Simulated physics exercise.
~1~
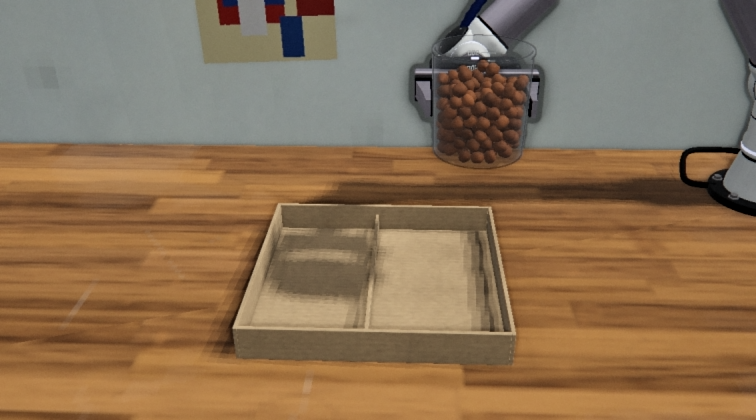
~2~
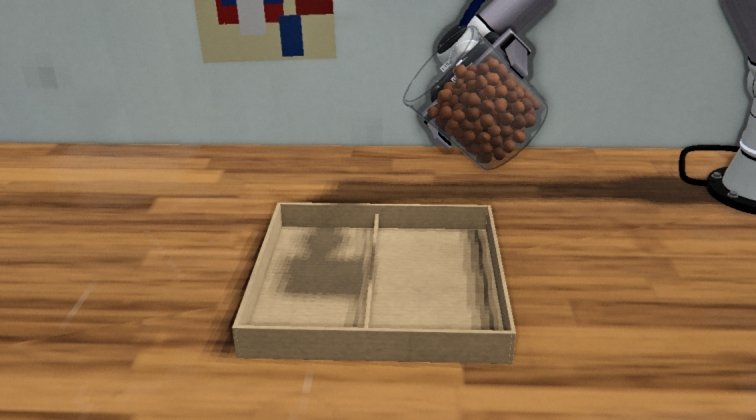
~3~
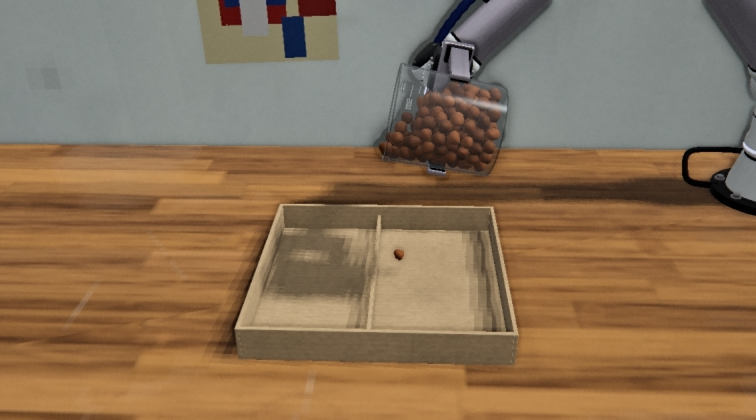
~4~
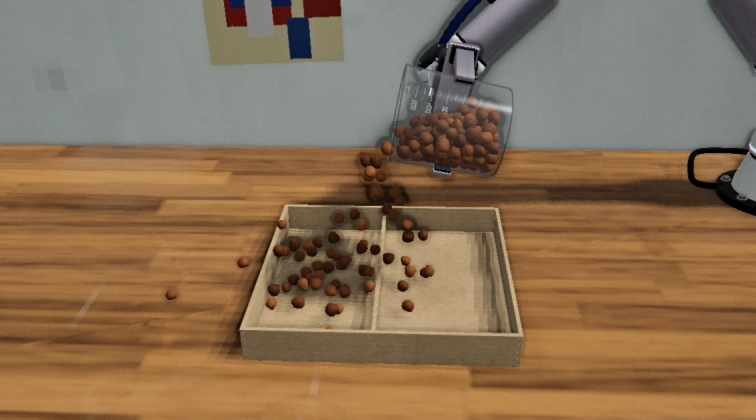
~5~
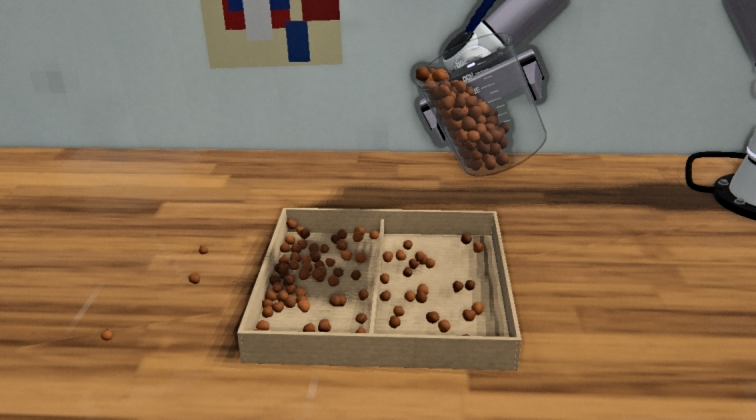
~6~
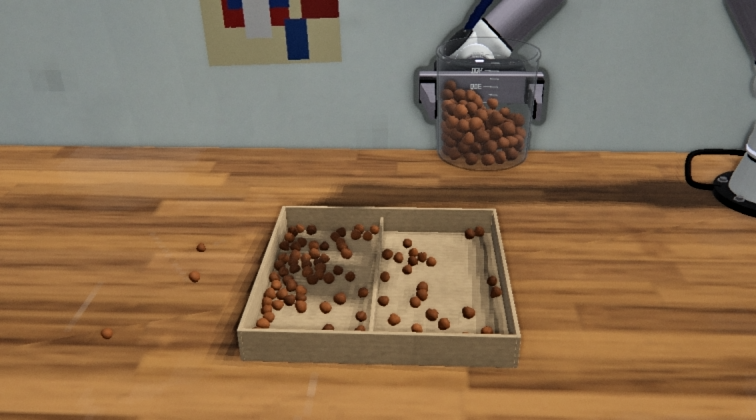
At first, a robot arm holds a clear cup full of brown hazelnuts upright above a shallow, two-part wooden tray on a wooden table. The arm tips the cup to the left until it lies nearly on its side, and a single nut drops into the tray. Then a stream of nuts pours over the lip, scattering across both parts, while a few bounce out onto the table at left. The arm turns the cup back upright, stopping the flow. Finally, the cup is still more than half full, with more nuts in the tray's left part than its right and three lying on the table.
